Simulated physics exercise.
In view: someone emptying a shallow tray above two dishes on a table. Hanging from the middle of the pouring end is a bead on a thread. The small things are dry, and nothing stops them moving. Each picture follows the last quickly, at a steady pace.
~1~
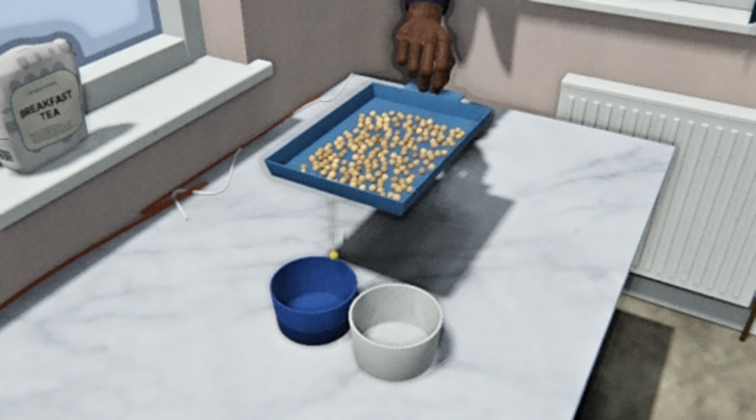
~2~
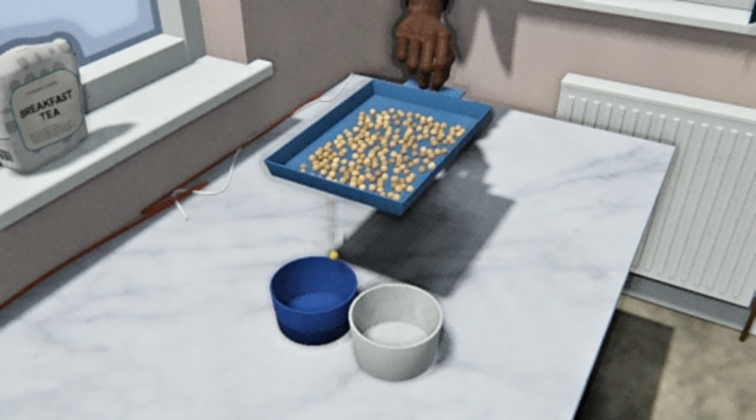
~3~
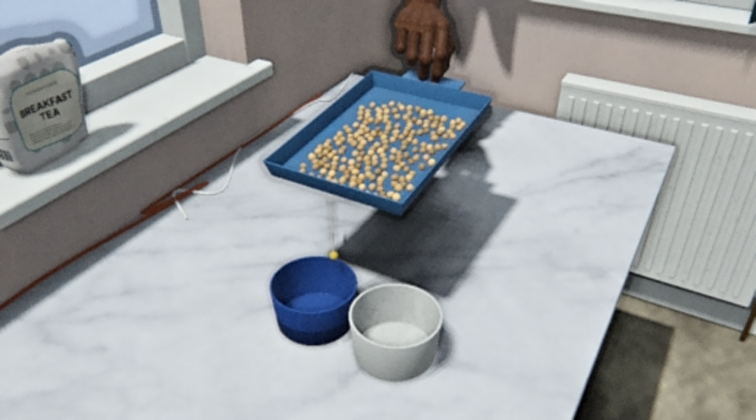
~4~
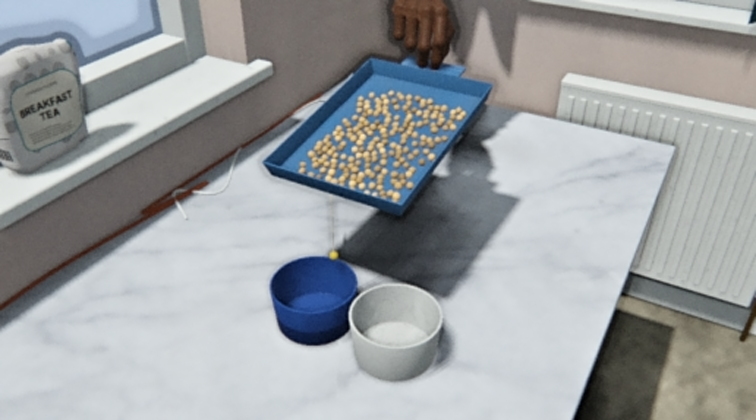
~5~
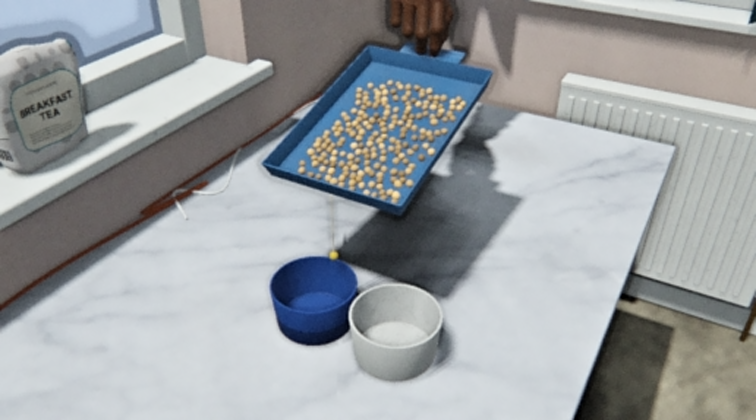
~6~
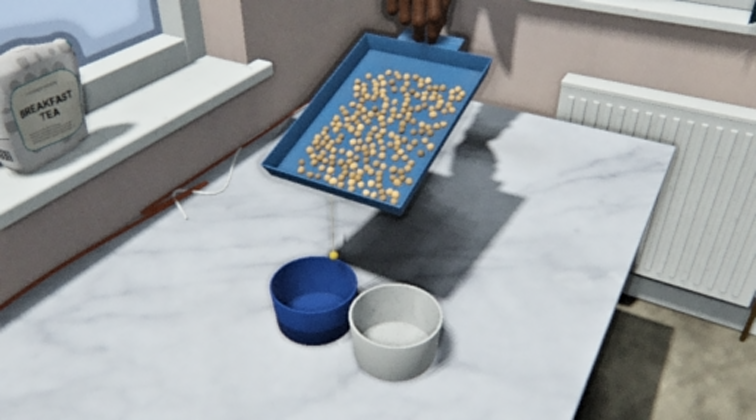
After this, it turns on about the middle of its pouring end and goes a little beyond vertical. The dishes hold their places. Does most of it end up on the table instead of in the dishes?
No, most of it goes into the dishes.
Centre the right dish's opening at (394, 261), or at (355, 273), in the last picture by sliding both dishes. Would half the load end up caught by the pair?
The first place gets a lesser share, the second a lesser share.
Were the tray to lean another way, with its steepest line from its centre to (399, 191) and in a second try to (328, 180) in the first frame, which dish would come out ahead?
In turn: The right one; the left one.
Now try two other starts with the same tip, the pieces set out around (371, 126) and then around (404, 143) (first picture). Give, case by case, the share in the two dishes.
Near 70 per cent and near 70 per cent.
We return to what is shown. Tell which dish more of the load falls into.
I'd say more ends in the left-side one.
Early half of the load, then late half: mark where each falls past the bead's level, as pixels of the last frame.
Close to (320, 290), then close to (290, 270).
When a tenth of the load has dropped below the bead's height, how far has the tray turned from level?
Close to 115 degrees, I reckon.
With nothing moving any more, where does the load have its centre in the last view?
I'd place the middle at about (312, 326).
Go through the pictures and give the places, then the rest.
The first frame shows corners of the pouring end near (270, 159) and (401, 199), level; middle of the load near (385, 153), dried chickpeas; left dish near (290, 324); right dish near (373, 359); bead on its thread near (334, 256).
The second frame shows corners of the pouring end near (270, 159) and (400, 199), level; middle of the load near (385, 152).
The third frame shows corners of the pouring end near (269, 160) and (400, 199), tipped barely, level across its low end; middle of the load near (385, 148).
The fourth frame shows corners of the pouring end near (268, 161) and (399, 200), tipped a little, level across its low end; middle of the load near (385, 143).
The fifth frame shows corners of the pouring end near (268, 161) and (398, 201), tipped a little, level across its low end; middle of the load near (384, 137).
The sixth frame shows corners of the pouring end near (267, 162) and (398, 202), tipped clearly, level across its low end; middle of the load near (383, 132); left dish near (290, 324); right dish near (373, 359).
Shortly afterwards, tray tipped steeply; all but a few on the tray; only a few in the air.
Next, tray tipped right over; all but a few on the tray; only a few in the right dish; only a few in the left dish; only a few outside both.
Some moments later, tray tipped past a quarter turn; near a quarter in the right dish; near half in the left dish; near a quarter outside both.
In the end, tray tipped past a quarter turn; near a quarter in the right dish; near half in the left dish; near a quarter outside both.
